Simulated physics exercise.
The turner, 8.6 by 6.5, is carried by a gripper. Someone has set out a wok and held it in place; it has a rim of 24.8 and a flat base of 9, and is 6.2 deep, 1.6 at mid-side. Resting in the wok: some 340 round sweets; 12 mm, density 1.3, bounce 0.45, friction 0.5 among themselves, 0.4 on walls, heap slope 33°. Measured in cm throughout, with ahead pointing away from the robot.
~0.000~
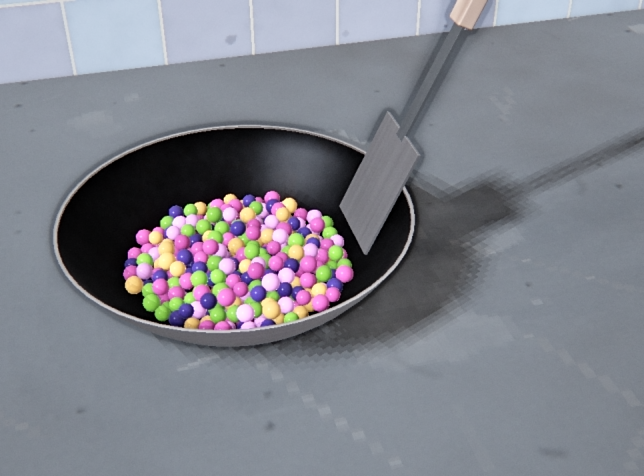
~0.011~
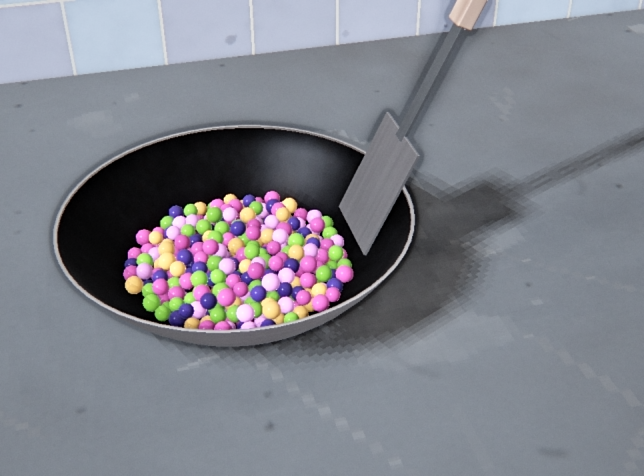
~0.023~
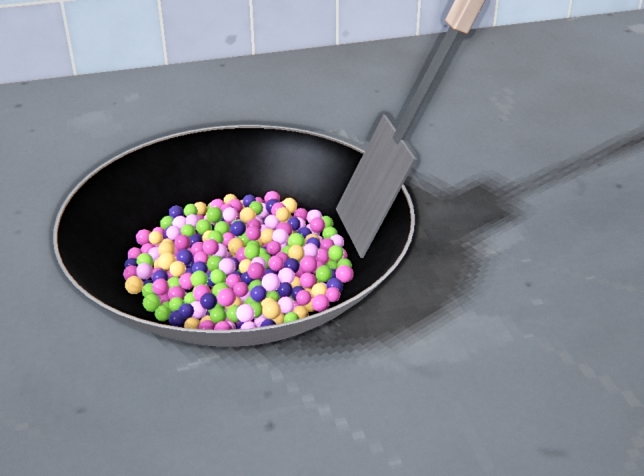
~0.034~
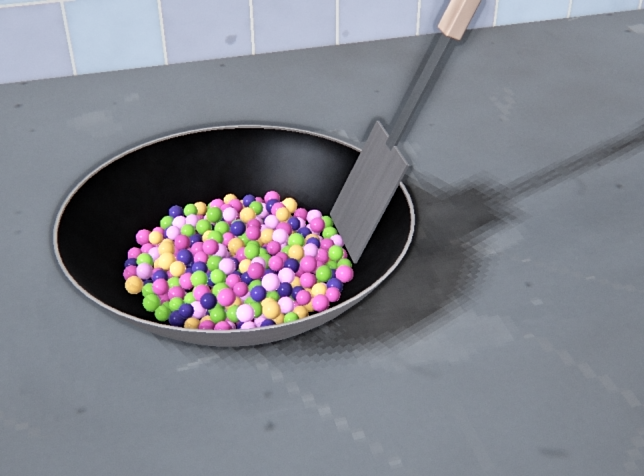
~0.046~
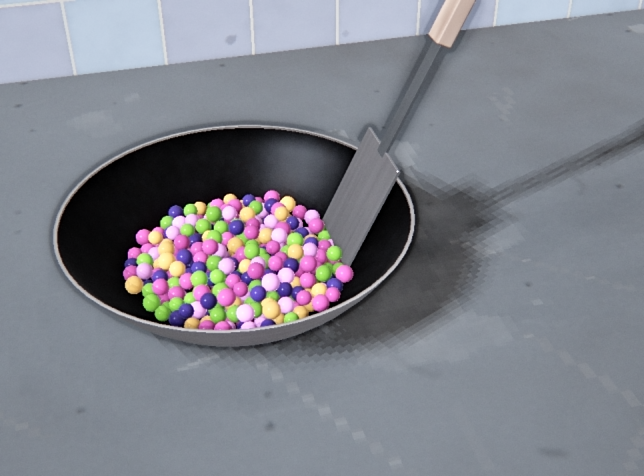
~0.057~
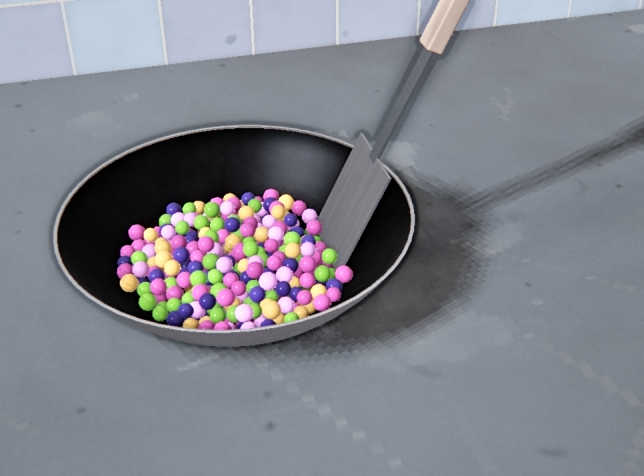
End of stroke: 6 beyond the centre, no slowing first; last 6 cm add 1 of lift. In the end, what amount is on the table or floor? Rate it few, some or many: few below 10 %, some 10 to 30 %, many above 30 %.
Few, below 10 %.
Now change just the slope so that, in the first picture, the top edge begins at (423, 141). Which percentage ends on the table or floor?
Roughly 5 percent ends on the table or floor.
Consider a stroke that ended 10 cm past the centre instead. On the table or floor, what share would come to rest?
Estimate: Approx. 35 %.
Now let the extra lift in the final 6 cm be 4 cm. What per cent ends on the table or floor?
I'd reckon around 0 per cent.
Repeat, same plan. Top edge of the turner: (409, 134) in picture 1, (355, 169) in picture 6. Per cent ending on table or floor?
25 per cent.
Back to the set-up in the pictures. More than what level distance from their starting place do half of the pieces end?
About 6 centimetres.
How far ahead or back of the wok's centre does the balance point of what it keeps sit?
It sits near 4.5 centimetres ahead of centre.
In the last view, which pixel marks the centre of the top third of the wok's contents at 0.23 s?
About pixel (118, 246).
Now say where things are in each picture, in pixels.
The first picture shows turner top edge at (403, 132), sloping 65°; upper third of the load around (236, 254), from x 130 to 345, top at y 200; 342 in the wok.
The second picture shows turner top edge at (403, 133), sloping 65°; upper third of the load around (236, 254), from x 130 to 345, top at y 200.
The third picture shows turner top edge at (399, 136), sloping 65°; upper third of the load around (236, 254), from x 130 to 345, top at y 200.
The fourth picture shows turner top edge at (393, 142), sloping 65°; upper third of the load around (236, 254), from x 130 to 345, top at y 200.
The fifth picture shows turner top edge at (384, 149), sloping 65°; upper third of the load around (236, 253), from x 130 to 345, top at y 200.
The sixth picture shows turner top edge at (375, 155), sloping 65°; upper third of the load around (233, 250), from x 125 to 345, top at y 195; 342 in the wok.
By 0.14 s, sloping 65°, highest piece 6 above the table; 342 in the wok.
By 0.23 s, sloping 65°, highest piece 7 above the table; 342 in the wok.
By 0.47 s, sloping 65°, highest piece 7 above the table; 321 in the wok, 20 on the table or floor, 1 on the blade or in flight.
By 1.52 s, sloping 65°, highest piece 7 above the table; 321 in the wok, 21 on the table or floor.
Final count, 321 in the wok, 21 on the table or floor. That is 6 % on the table or floor.
